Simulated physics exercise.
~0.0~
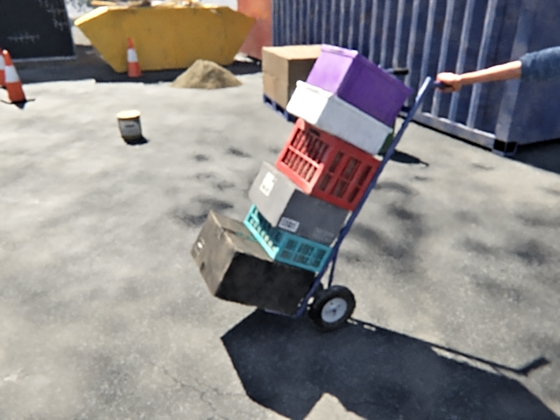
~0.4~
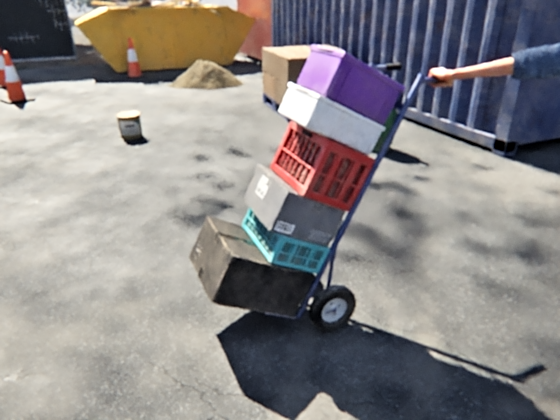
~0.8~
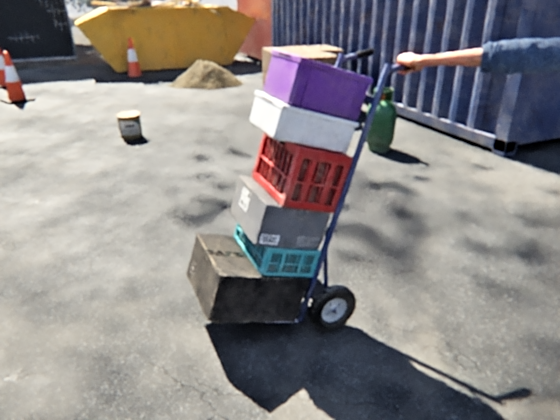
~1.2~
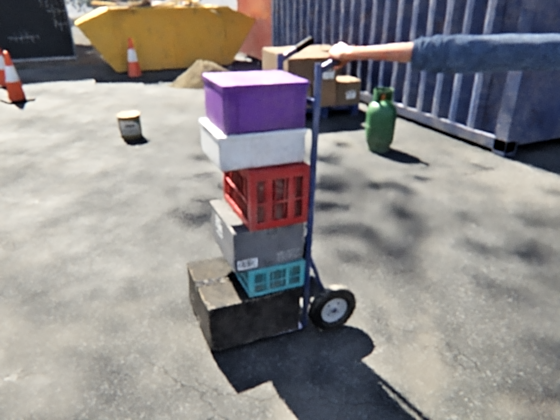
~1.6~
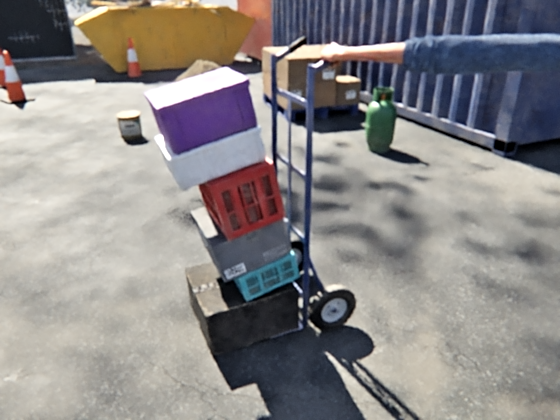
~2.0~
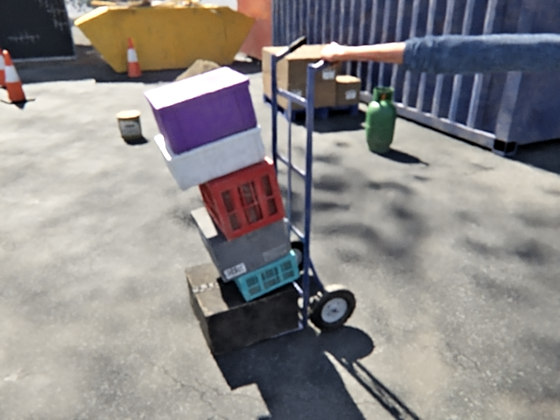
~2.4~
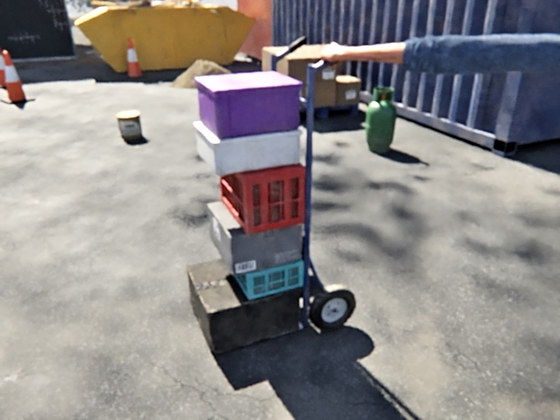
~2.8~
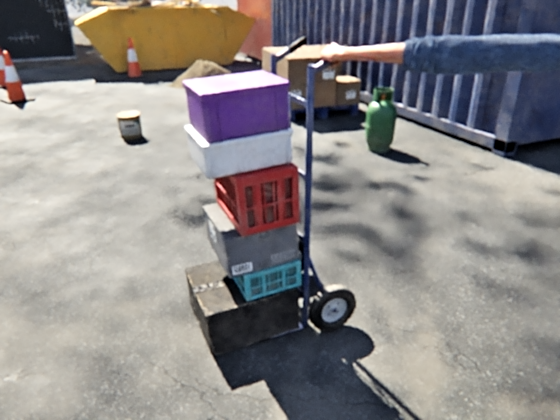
A hand swings a loaded hand truck upright; the stacked boxes lean left, then settle back, still stacked.
